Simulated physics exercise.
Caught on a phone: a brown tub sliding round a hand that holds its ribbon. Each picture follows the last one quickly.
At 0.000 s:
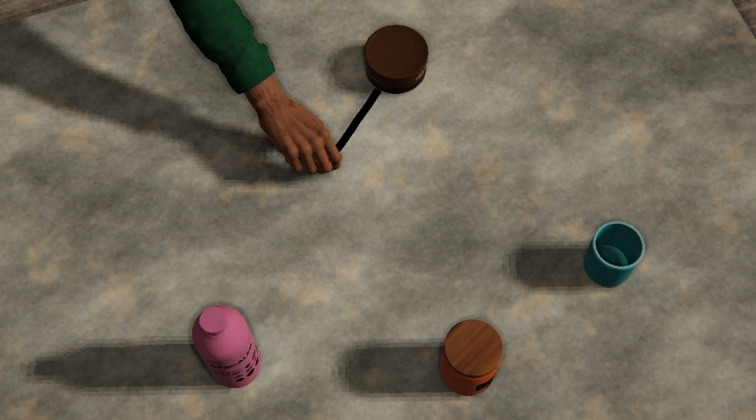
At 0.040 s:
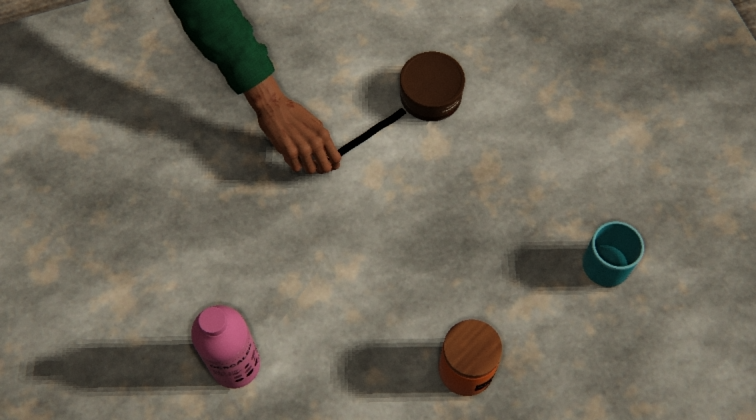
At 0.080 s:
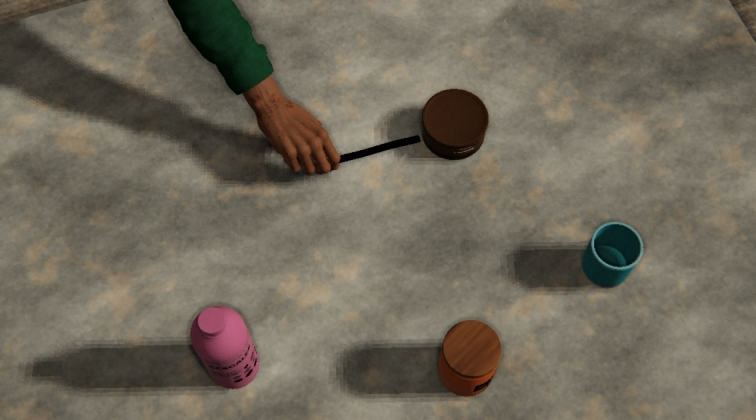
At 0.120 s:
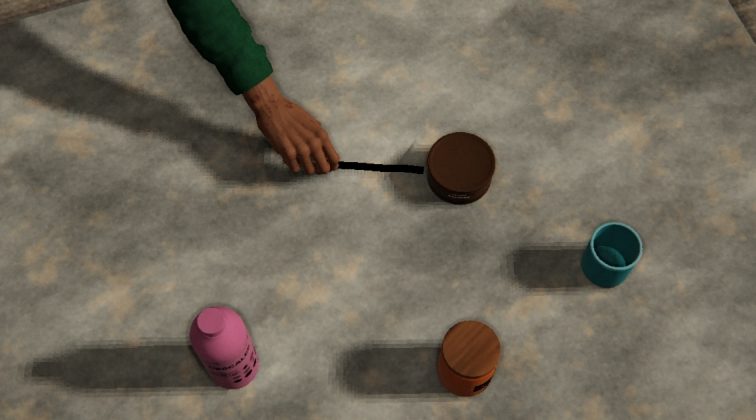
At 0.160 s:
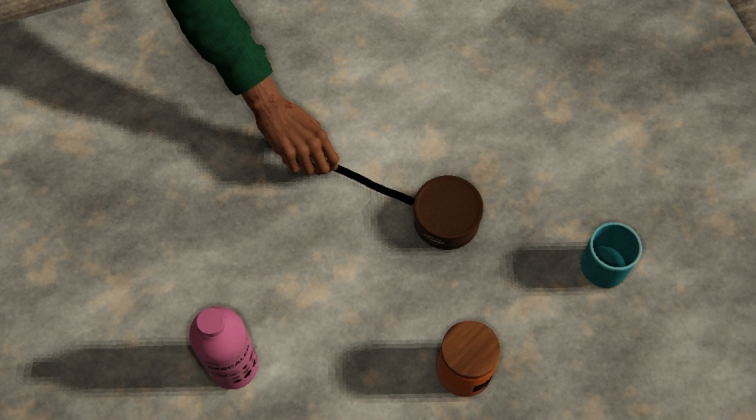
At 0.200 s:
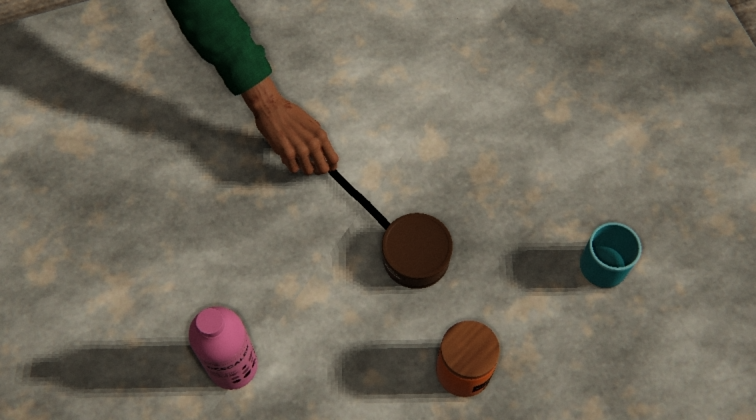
The clip opens on a hand in a green sleeve holding a black ribbon tied to a brown tub at the upper right of it, with a turquoise mug, pink bottle and orange jar standing nearby. The tub swings clockwise around the still hand, sliding right, then down and back leftward below it.
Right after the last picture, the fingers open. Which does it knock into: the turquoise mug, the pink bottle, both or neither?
The turquoise mug is passed by; the pink bottle gets knocked.
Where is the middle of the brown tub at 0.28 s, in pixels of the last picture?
At that time it is near pixel (334, 307).
By 0.28 s, tub near (334, 306).
By 0.40 s, tub near (287, 341); pink bottle pushed aside.
When it is over, tub near (287, 341); pink bottle pushed aside. The turquoise mug stays untouched and the pink bottle gets hit.
